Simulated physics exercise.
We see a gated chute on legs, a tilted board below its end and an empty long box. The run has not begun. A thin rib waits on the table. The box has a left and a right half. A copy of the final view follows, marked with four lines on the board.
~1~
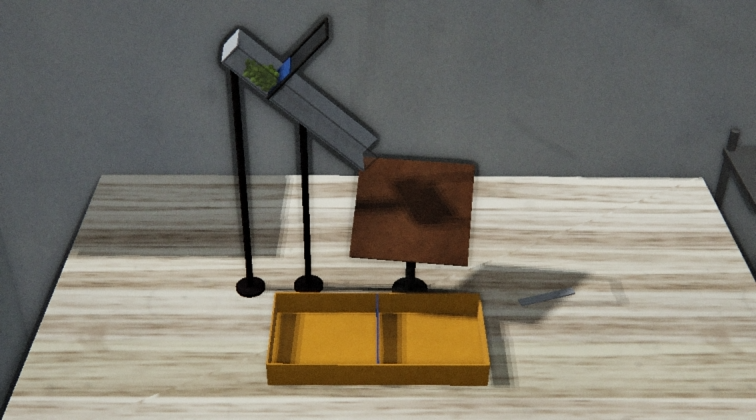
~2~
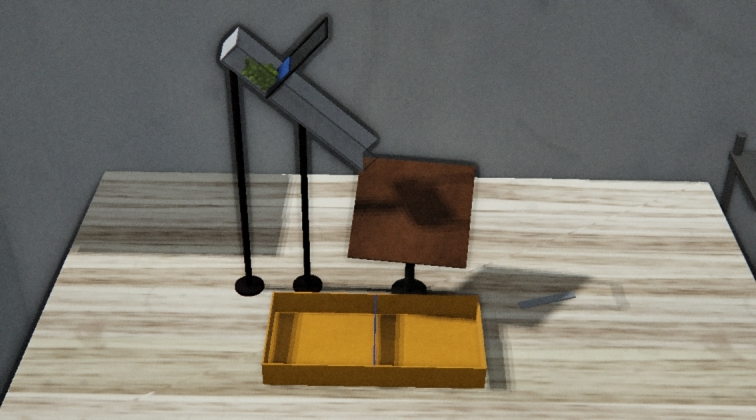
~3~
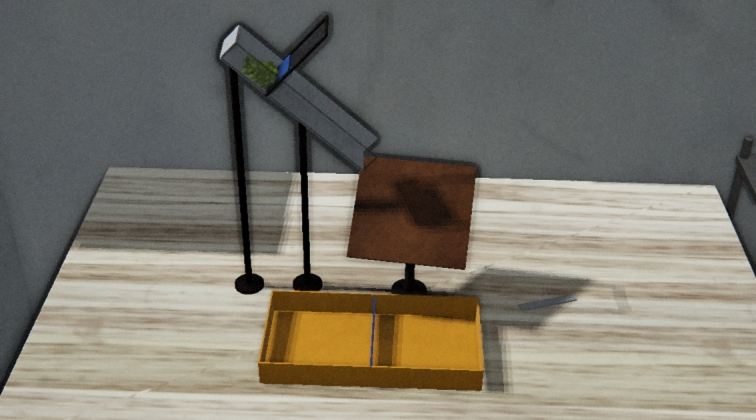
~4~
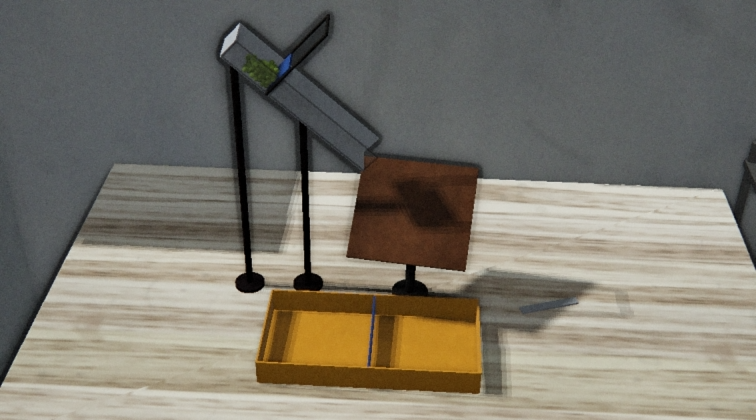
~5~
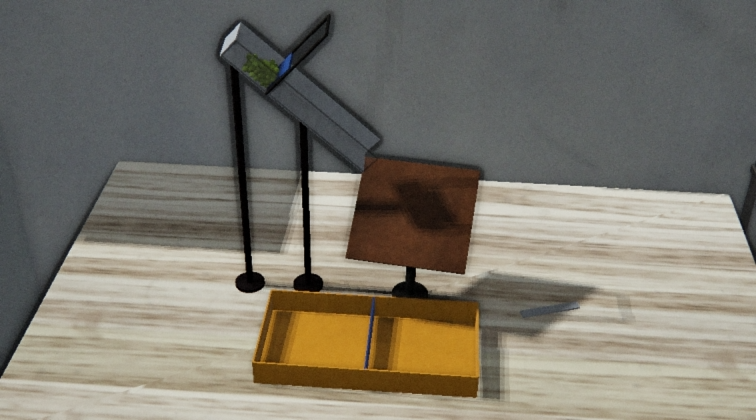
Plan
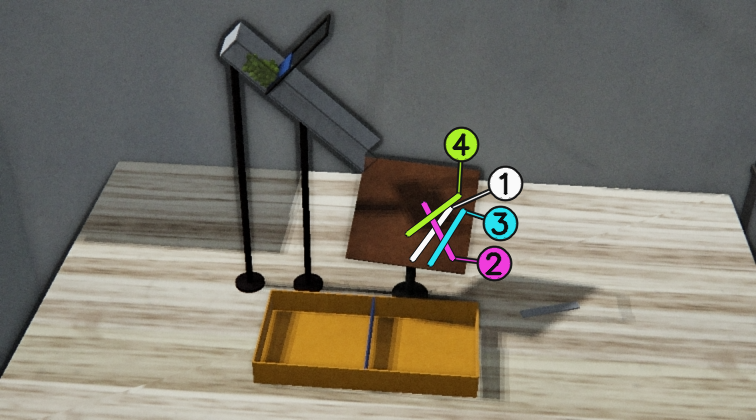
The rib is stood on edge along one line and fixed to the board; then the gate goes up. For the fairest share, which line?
Line 4.
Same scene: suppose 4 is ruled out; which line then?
The answer is 1.
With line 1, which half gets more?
Right.
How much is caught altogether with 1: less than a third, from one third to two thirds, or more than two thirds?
More than two thirds.
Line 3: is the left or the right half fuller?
The right half.
On the marked copy, line 1 from (449, 208) to (412, 259); line 2 from (424, 204) to (452, 258); line 3 from (463, 211) to (430, 263); line 4 from (458, 196) to (408, 233).
If 1 is chosen, of what is caught, about a quarter in the left half, most in the right.
If 2 is chosen, of what is caught, a stray few in the left half, nearly all in the right.
If 3 is chosen, of what is caught, a stray few in the left half, nearly all in the right.
If 4 is chosen, of what is caught, about two thirds in the left half, about a third in the right.
